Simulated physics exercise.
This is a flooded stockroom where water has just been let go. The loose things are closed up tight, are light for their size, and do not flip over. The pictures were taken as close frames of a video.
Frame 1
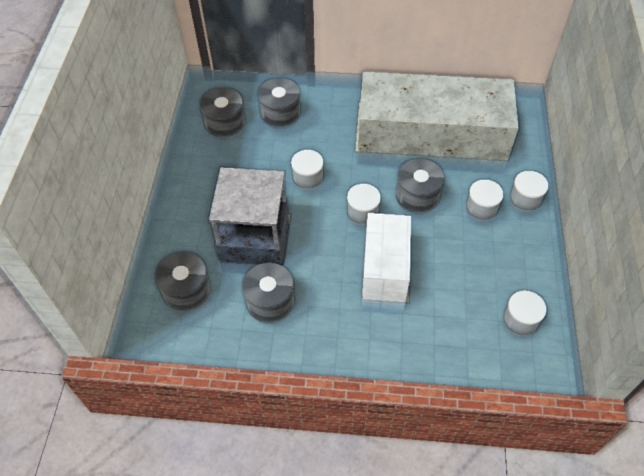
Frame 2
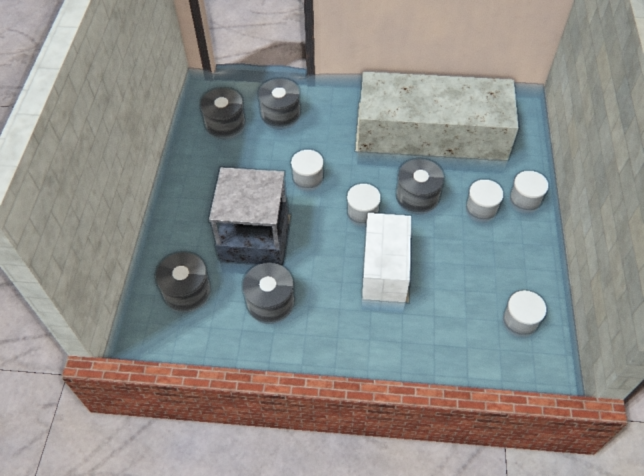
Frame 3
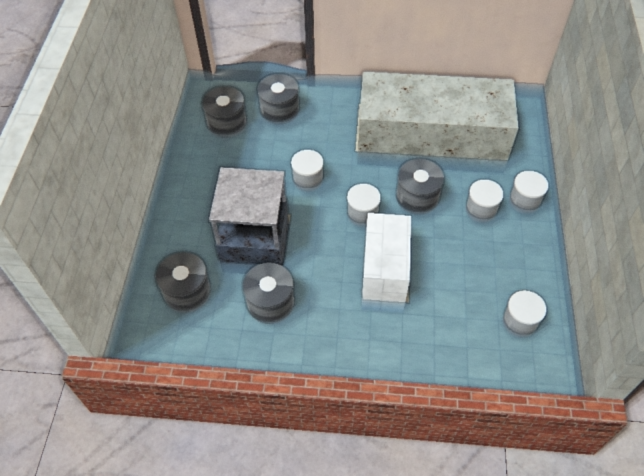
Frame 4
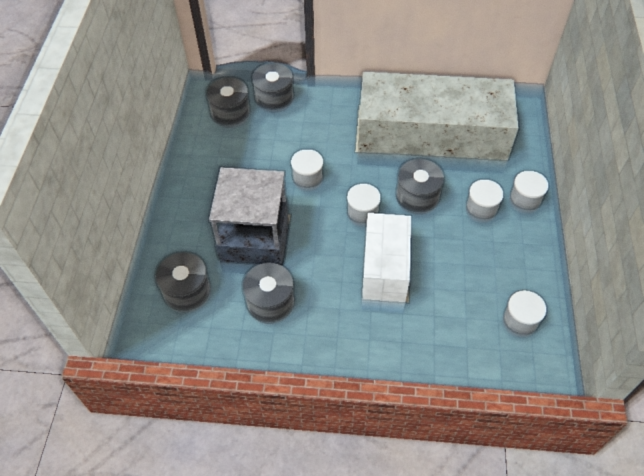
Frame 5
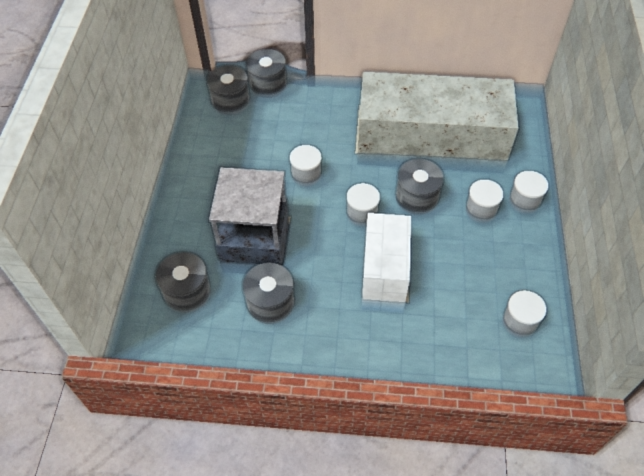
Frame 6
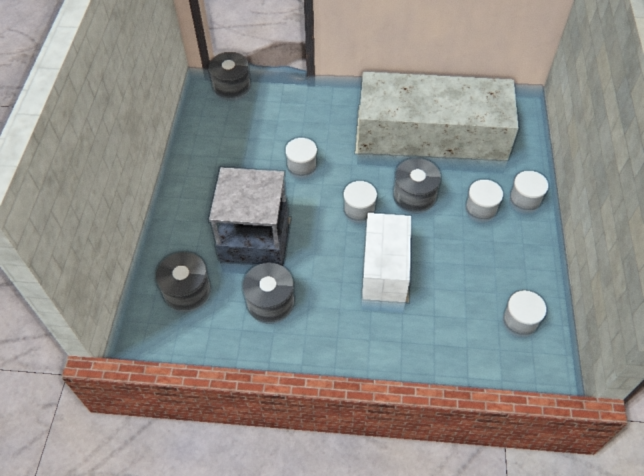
Flooded stockroom with its doorway opening, two dark round tubs drifting toward the gap, then nearby floating containers shifting slightly.
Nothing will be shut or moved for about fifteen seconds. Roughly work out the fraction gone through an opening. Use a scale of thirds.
On that scale, between one and two thirds.
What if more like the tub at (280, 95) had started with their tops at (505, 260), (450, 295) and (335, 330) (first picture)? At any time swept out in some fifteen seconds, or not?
Remains, remains, remains.
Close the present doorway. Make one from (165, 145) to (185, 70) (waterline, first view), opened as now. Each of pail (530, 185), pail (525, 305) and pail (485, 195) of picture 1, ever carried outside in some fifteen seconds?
First never leaves, second never leaves, third never leaves.
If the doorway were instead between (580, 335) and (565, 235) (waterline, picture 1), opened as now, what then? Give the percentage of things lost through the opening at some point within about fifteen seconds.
70 %.
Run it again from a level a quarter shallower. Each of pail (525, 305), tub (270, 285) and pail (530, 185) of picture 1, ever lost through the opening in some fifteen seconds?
In the order given: Never lost, never lost and never lost.
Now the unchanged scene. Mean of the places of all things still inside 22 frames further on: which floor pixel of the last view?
(379, 205).
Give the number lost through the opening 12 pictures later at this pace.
3.
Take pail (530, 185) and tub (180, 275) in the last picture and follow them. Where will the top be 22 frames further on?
At about (521, 101) and (266, 129).
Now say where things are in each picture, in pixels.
The first picture shows a tub at (221, 103), afloat; a pail at (307, 162), afloat; 0 of 10 have shifted.
The second picture shows a tub at (221, 103), afloat; a pail at (307, 162) floats; 0 of 10 have shifted.
The third picture shows a tub at (223, 101), afloat, close to its start; a pail at (307, 162), afloat; 2 of 10 have shifted.
The fourth picture shows a tub at (227, 92), afloat, close to its start; a pail at (307, 162) floats; 2 of 10 have shifted.
The fifth picture shows a tub at (227, 79) floats, a stride from its start; a pail at (306, 157), afloat, close to its start; 3 of 10 have shifted.
The sixth picture shows a tub at (228, 65) floats, a stride from its start; a pail at (301, 150), afloat, close to its start; 4 of 10 have shifted.
A moment on, 2 of 10 are out; 8 afloat.
Next, 3 of 10 are out; 7 afloat.
Later, 5 of 10 are out; 5 afloat.
In the end, 6 of 10 are out; 4 afloat.
